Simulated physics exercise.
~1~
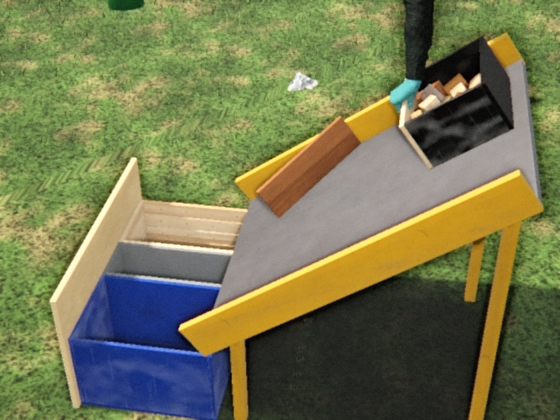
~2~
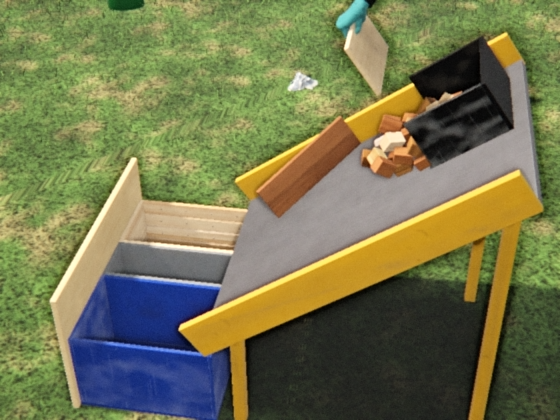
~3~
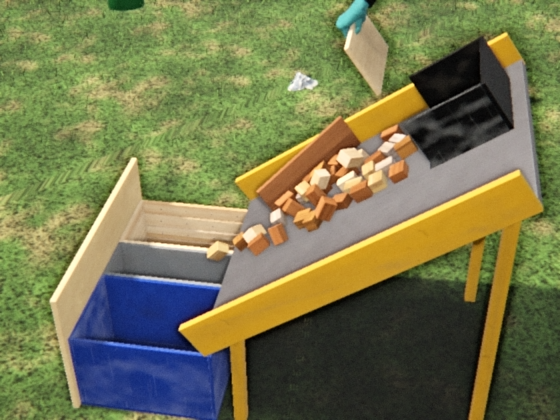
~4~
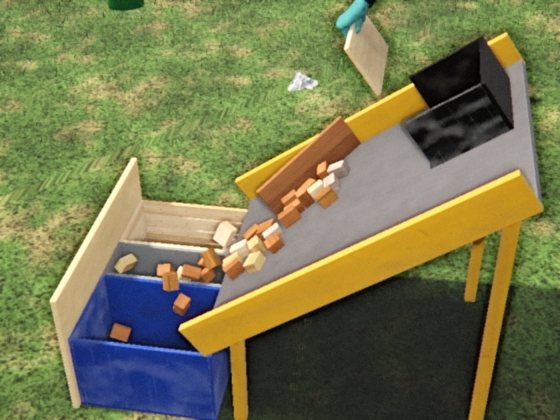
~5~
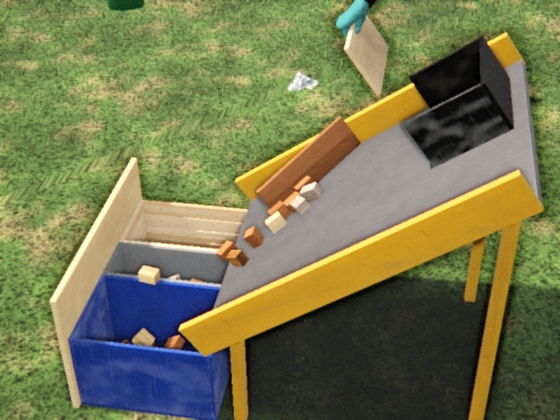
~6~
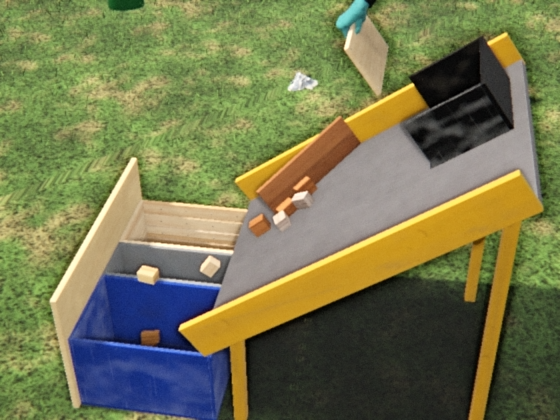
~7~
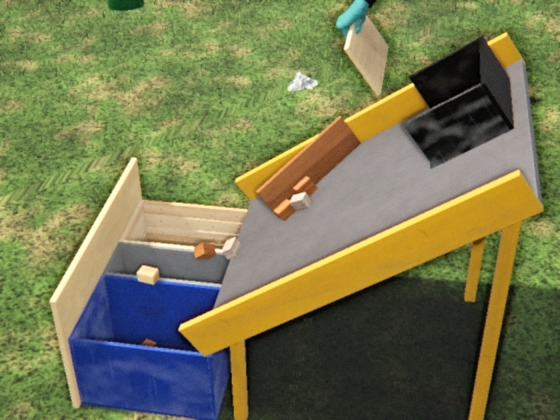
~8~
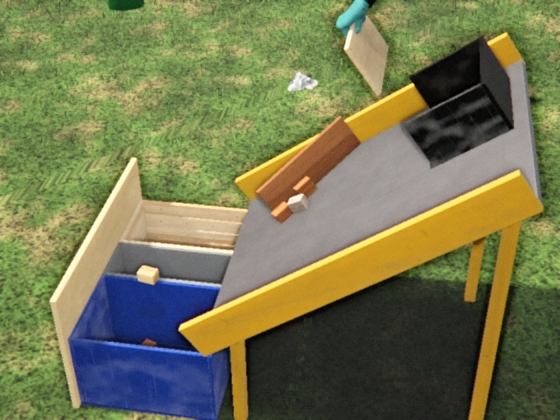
To begin with, a gloved hand holds a wooden gate across a black pen of small wooden blocks at the top of a sloping grey table with yellow edges. The hand lifts the gate away to the left, and the blocks spill out onto the slope. They tumble down in a loose stream past an angled brown board, heading for the bins at the lower left. Many drop into the grey bin in the middle, while others fall into the blue tub nearest us. The stream thins to a few stragglers, and finally a small cluster rests against the board, with one pale block perched at the edge between the grey bin and blue tub.
